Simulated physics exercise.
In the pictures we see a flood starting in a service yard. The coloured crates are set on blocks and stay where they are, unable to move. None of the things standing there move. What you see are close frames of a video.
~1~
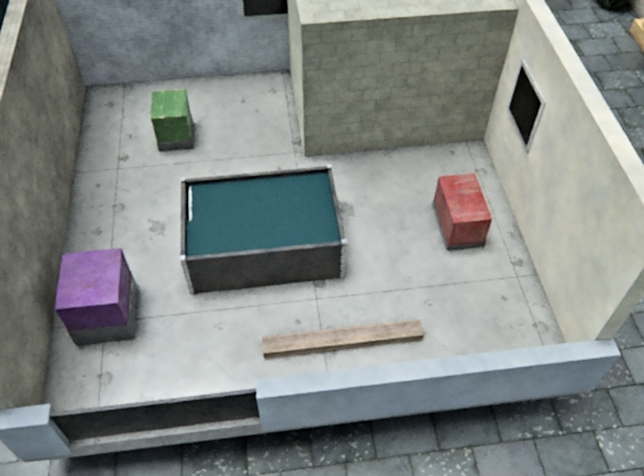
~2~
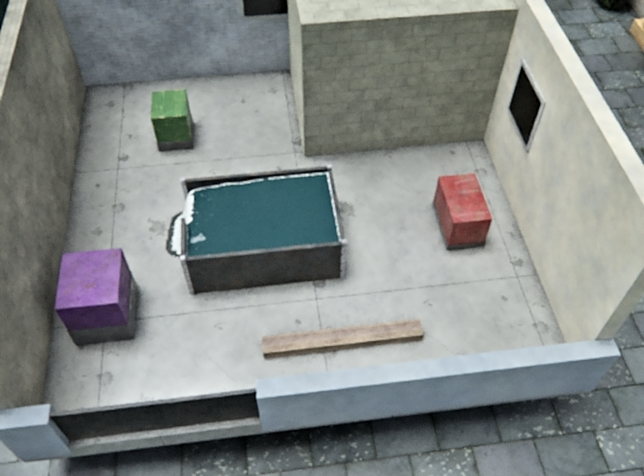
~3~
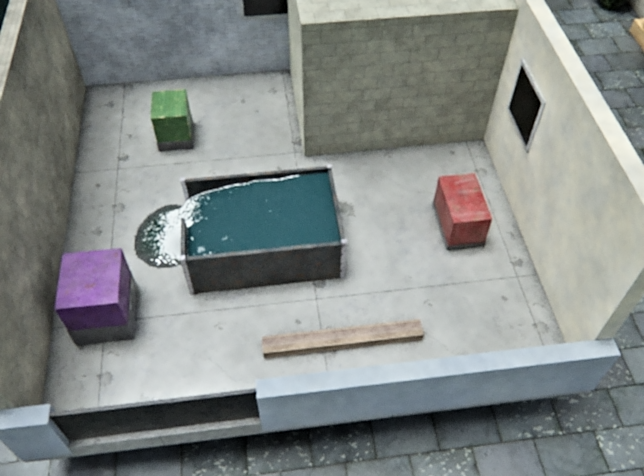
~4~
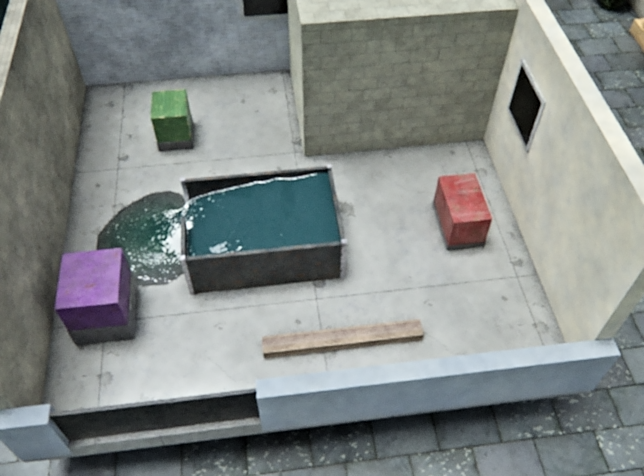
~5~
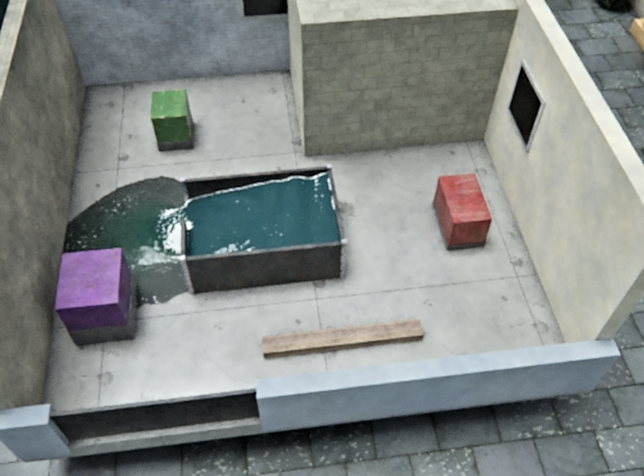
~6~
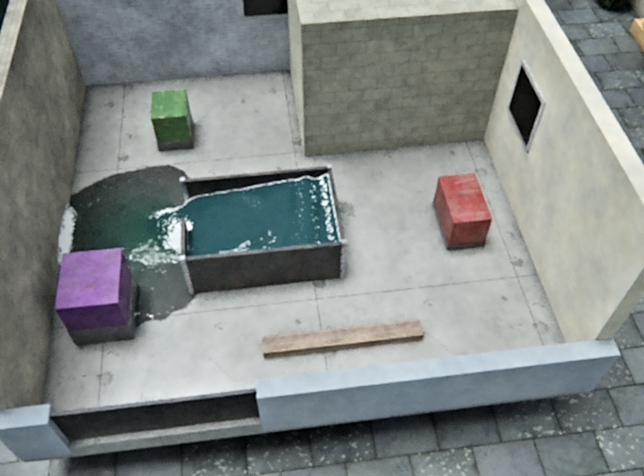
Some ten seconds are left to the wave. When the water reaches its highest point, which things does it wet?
The green crate is going to stay clear of the water, the red crate is going to stay clear of the water, the purple crate is going to stay clear of the water.
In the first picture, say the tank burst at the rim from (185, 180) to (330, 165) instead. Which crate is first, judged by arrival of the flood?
The green crate comes first.
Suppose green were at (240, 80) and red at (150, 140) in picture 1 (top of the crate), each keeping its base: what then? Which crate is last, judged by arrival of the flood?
Green crate.
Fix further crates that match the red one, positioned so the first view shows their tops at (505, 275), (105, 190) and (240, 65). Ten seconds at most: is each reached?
Stays clear, then is flooded, then is flooded.
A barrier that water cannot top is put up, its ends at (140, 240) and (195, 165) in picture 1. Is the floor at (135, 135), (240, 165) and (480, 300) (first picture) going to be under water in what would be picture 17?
As listed: Dry, awash, not flooded.
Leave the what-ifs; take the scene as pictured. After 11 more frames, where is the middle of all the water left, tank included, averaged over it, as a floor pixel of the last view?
Roughly (191, 236).
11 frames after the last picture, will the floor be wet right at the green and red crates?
At the green crate: Wet; at the red crate: Dry.
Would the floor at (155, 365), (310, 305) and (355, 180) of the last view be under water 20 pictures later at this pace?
Taking the three spots one by one, I'd call them drenched, clear and clear.
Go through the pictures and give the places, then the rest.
The first frame shows still water in the tank at (261, 214).
In the second frame, water pours out at (190, 222) and has run to a hidden place.
In the third frame, water pours out at (191, 224) and has run to (140, 246).
In the fourth frame, water pours out at (191, 225) and has run to (105, 234).
In the fifth frame, water pours out at (191, 224) and has run to (67, 232).
In the sixth frame, water pours out at (191, 224) and has run to (71, 200).
A moment on, water covers 20 % of the floor; the green crate water round its plinth, the red crate not reached, the purple crate water round its plinth.
Next, water covers 25 % of the floor; the green crate water round its plinth, the red crate not reached, the purple crate water round its plinth.
Then, water covers 40 % of the floor; the green crate water round its plinth, the red crate not reached, the purple crate water round its plinth.
Later, water covers 65 % of the floor; the green crate water round its plinth, the red crate not reached, the purple crate water round its plinth.
In the end, water covers 90 % of the floor; the green crate stayed above the water, the red crate stayed above the water, the purple crate stayed above the water.
